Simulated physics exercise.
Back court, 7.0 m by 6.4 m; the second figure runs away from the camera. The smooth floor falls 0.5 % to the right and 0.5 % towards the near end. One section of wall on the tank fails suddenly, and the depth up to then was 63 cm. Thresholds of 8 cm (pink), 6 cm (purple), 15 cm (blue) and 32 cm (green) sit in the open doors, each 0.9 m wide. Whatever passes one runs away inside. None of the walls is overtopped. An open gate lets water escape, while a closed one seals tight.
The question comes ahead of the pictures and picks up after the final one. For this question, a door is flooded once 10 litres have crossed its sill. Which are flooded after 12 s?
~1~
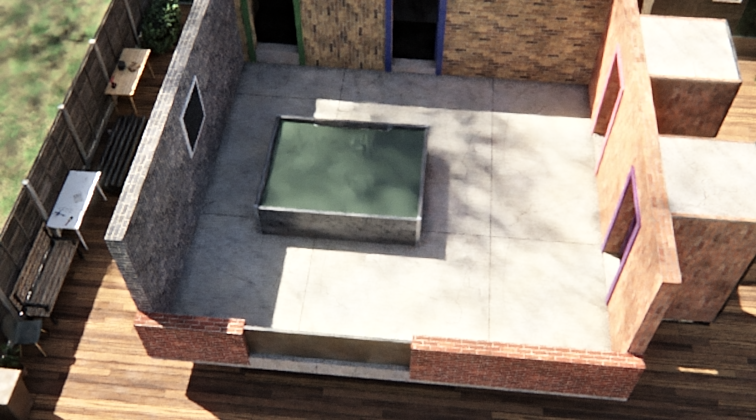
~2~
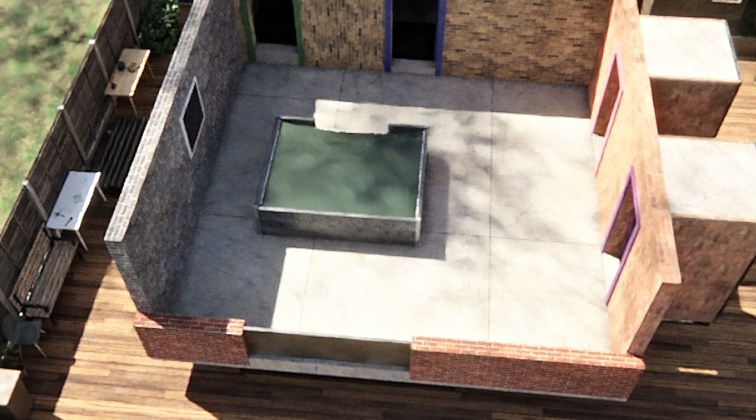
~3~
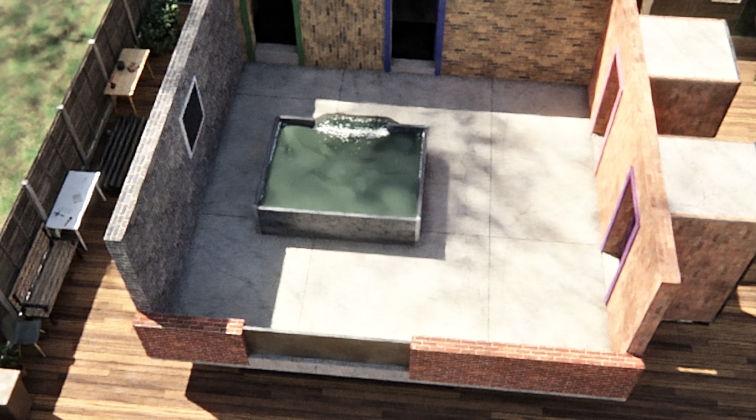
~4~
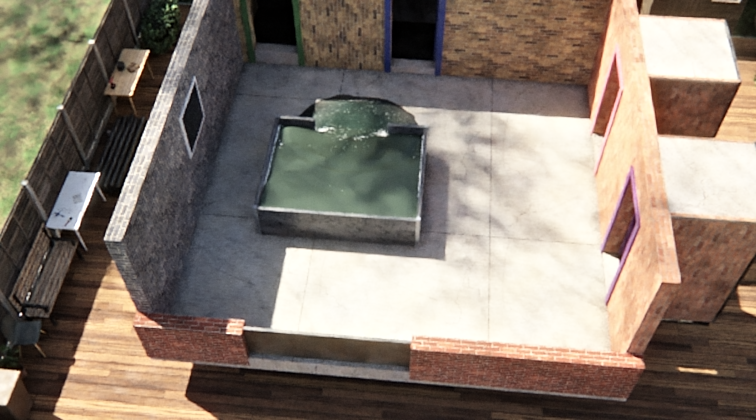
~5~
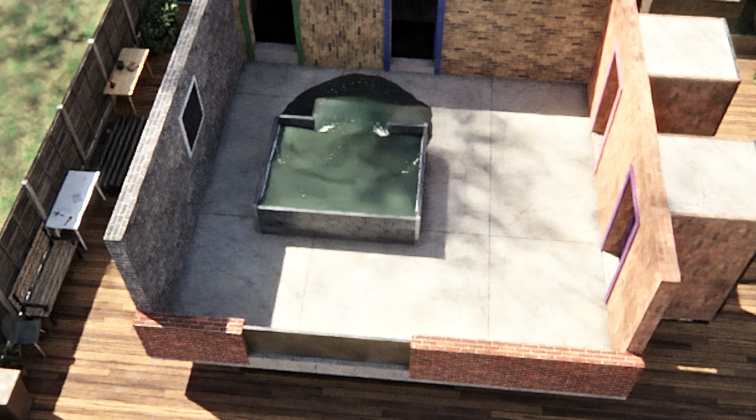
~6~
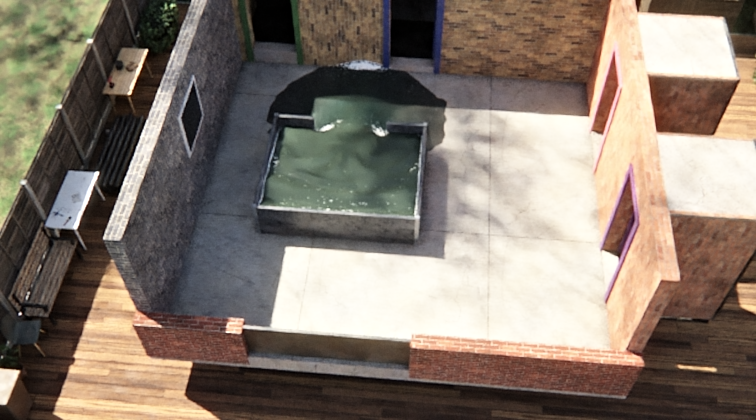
The pink door lets the inflow top the limit. The purple door lets the inflow top the limit. The blue door lets the inflow top the limit. The green door holds the inflow within the limit.
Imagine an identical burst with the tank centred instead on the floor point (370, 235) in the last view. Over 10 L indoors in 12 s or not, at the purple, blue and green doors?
Against the limit, the purple door stays within it, the blue door exceeds it and the green door stays within it.
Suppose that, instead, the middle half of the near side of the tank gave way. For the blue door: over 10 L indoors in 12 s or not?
Against the limit, blue does not exceed it.
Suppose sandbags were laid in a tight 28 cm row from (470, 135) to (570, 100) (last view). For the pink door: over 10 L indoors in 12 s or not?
Note, pink vs limit: Lower.
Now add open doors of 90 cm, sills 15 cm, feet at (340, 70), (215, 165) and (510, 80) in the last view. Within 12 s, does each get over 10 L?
Check each in turn: The first succeeds, the second fails, the third fails.
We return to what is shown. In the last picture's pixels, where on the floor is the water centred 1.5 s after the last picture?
It lies at roughly (351, 151) in pixels.
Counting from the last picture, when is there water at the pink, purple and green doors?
So pink at 2.2 s, purple at 3.6 s, and green at 0.4 s.
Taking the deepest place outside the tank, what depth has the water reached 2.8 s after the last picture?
Peak depth: Approx. 28 cm.
Then, 0.7 s after the last picture water covers 20 % of the floor and is deepest (42 cm) near (365, 71); pink door not reached, purple door not reached, blue door 30 cm at the sill, 14 L in, green door 16 cm at the sill, 0 L in.
Then, 1.5 s after the last picture water covers 25 % of the floor and is deepest (41 cm) near (251, 64); pink door not reached, purple door not reached, blue door 31 cm at the sill, 73 L in, green door 20 cm at the sill, 0 L in.
Then, 2.8 s after the last picture water covers 45 % of the floor and is deepest (28 cm) near (249, 70); pink door 13 cm at the sill, 1 L in, purple door not reached, blue door 21 cm at the sill, 132 L in, green door 23 cm at the sill, 1 L in.
Then, 6.3 s after the last picture water covers 85 % of the floor and is deepest (18 cm) near (164, 335); pink door 12 cm at the sill, 40 L in, purple door 5 cm at the sill, 0 L in, blue door 13 cm at the sill, 155 L in, green door 13 cm at the sill, 1 L in.
Then, 11.3 s after the last picture water covers 100 % of the floor and is deepest (14 cm) near (593, 247); pink door 8 cm at the sill, 55 L in, purple door 14 cm at the sill, 23 L in, blue door 7 cm at the sill, 155 L in, green door 7 cm at the sill, 1 L in.
